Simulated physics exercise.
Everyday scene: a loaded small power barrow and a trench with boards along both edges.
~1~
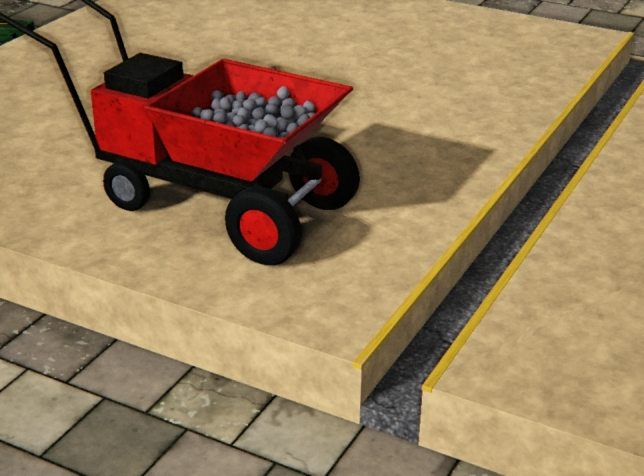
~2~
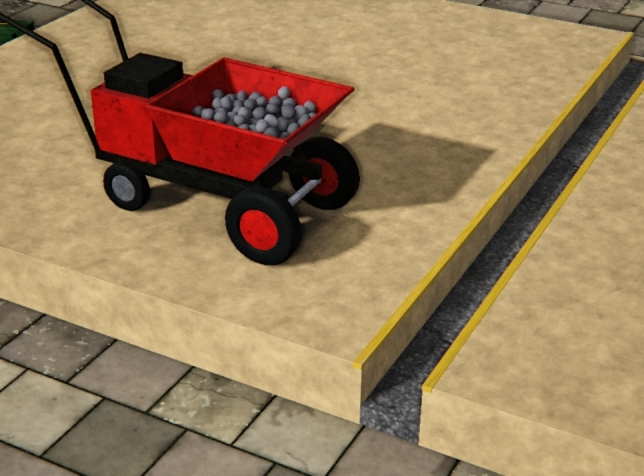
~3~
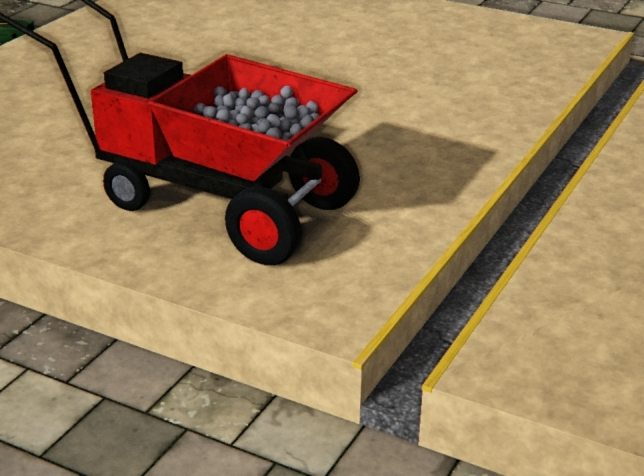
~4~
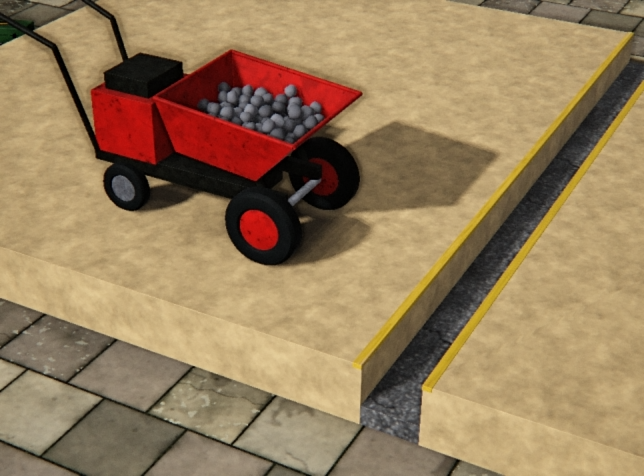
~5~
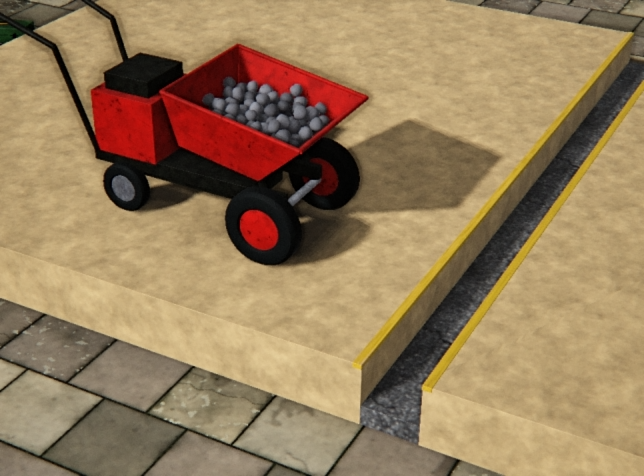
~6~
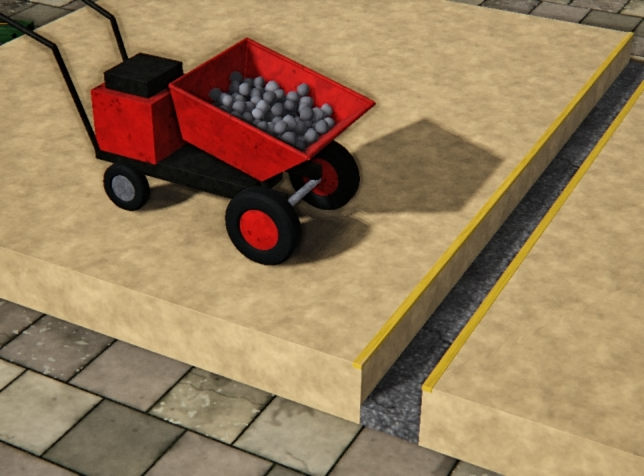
The clip opens on a small red power barrow loaded with round grey cobbles, standing on a pale surface left of a narrow trench with yellow-edged sides. The wheels stay still while the skip, level at first, gradually tilts forward to the right, its rear rising until it is clearly tipped.
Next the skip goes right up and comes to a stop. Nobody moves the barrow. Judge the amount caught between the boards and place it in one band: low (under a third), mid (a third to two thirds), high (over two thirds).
Mid.
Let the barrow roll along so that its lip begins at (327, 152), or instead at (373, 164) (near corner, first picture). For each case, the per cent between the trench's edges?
First spot: About 100 percent; second spot: About 40 percent.
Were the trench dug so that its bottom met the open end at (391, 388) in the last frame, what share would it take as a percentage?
Roughly 40 in a hundred.
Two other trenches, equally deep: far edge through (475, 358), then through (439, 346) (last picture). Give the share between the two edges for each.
Well, it'd be something like 40 per cent the first time and 40 per cent the second.
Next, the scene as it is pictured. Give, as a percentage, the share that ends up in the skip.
Around 0 %.
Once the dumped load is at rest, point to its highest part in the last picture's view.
Summit once settled: About (412, 235).
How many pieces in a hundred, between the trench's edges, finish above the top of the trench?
The answer is close to 0 per cent.
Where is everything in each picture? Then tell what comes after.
The first picture shows lip of the skip near (284, 142), level; top of the load near (260, 114), round cobbles; first edge of the trench near (385, 330); far edge near (453, 351), the trench under half as wide as the skip, and about as deep as wide.
The second picture shows lip of the skip near (285, 142), level; top of the load near (244, 114).
The third picture shows lip of the skip near (288, 144), tipped barely; top of the load near (247, 112).
The fourth picture shows lip of the skip near (293, 147), tipped a little; top of the load near (251, 111).
The fifth picture shows lip of the skip near (300, 152), tipped a little; top of the load near (243, 112).
The sixth picture shows lip of the skip near (308, 158), tipped clearly; top of the load near (240, 100); first edge of the trench near (385, 330); far edge near (453, 351).
Shortly afterwards, skip tipped steeply; the whole lot in the skip.
Next, skip tipped right over; all but a few in the skip; only a few short of the trench.
Some moments later, skip tipped right over; near a quarter in the skip; near half short of the trench; near a third in or heaped over the trench; only a few beyond it.
In the end, skip tipped right over; near half short of the trench; near half in or heaped over the trench; only a few beyond it.
